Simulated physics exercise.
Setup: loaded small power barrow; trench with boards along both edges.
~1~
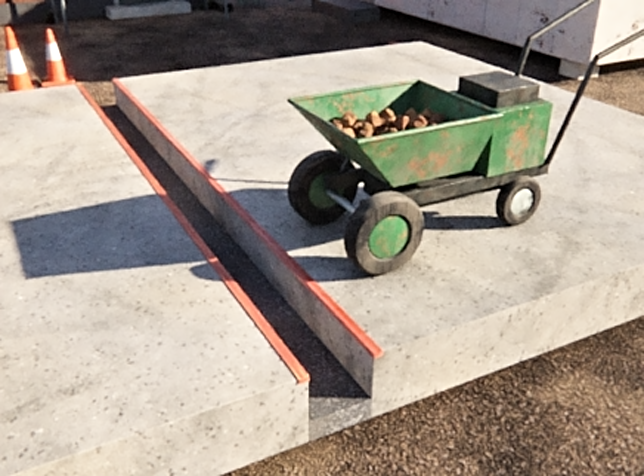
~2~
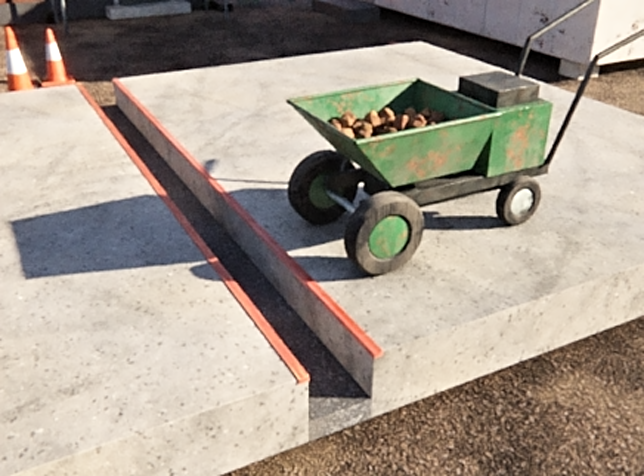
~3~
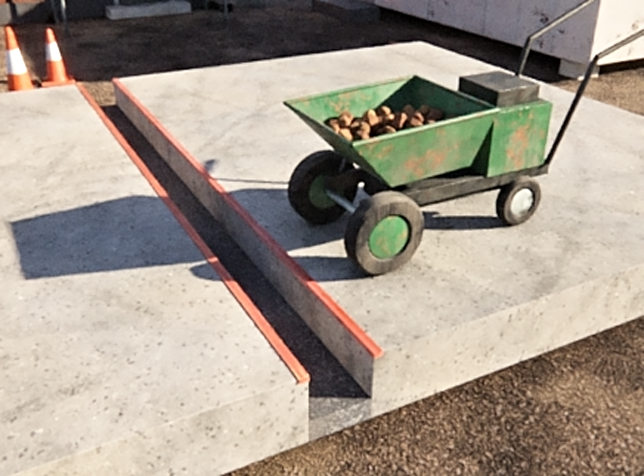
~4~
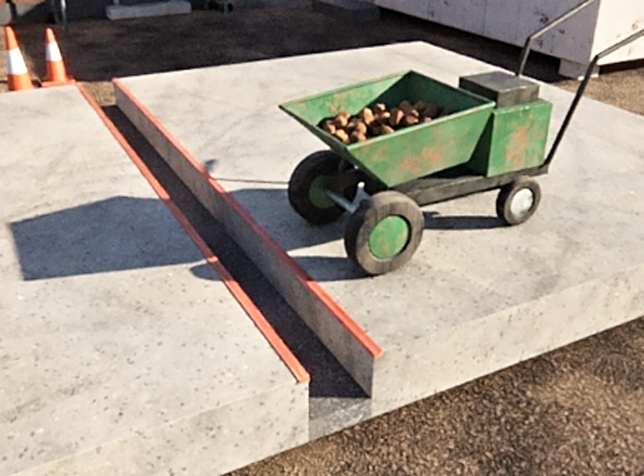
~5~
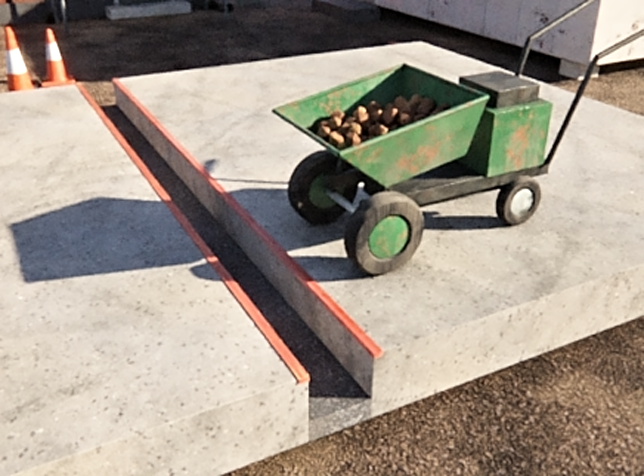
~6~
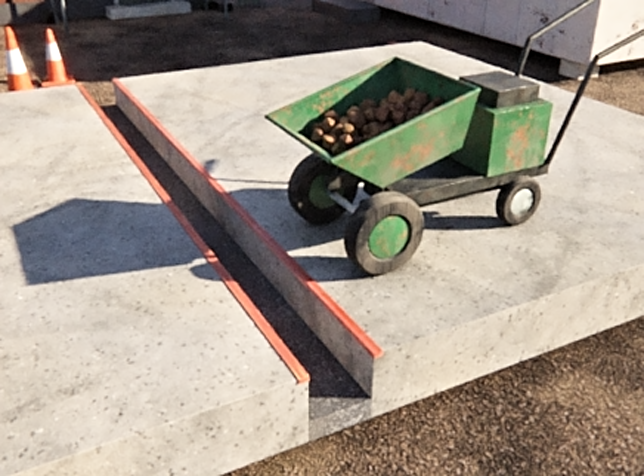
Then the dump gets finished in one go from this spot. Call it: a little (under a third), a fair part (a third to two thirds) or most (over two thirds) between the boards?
A fair part.
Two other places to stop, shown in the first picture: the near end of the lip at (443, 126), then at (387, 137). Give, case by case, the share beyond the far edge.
That would be roughly 0 in a hundred and then roughly 0 in a hundred.
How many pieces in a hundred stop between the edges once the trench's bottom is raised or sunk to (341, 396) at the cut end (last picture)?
The share would be close to 60 percent.
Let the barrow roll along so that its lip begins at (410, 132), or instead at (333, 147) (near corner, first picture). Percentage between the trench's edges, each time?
About 90 %, then 0 %.
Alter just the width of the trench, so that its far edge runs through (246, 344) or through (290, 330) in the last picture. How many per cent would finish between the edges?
90 % and 20 %, give or take.
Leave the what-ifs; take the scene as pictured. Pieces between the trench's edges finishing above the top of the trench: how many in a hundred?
About 0 in a hundred.
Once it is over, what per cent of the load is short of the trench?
I'd estimate about 0 per cent of the load.
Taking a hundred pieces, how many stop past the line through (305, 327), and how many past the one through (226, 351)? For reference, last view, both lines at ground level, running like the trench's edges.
Close to 70 per cent, then close to 10 per cent.
Just after the last frame, skip tipped steeply; every one in the skip.
A moment on, skip tipped right over; almost all in the skip; about a tenth in or heaped over the trench.
Further on, skip tipped right over; about a tenth in the skip; roughly half in or heaped over the trench; roughly half beyond it.
When it is over, skip tipped right over; roughly half in or heaped over the trench; roughly half beyond it.
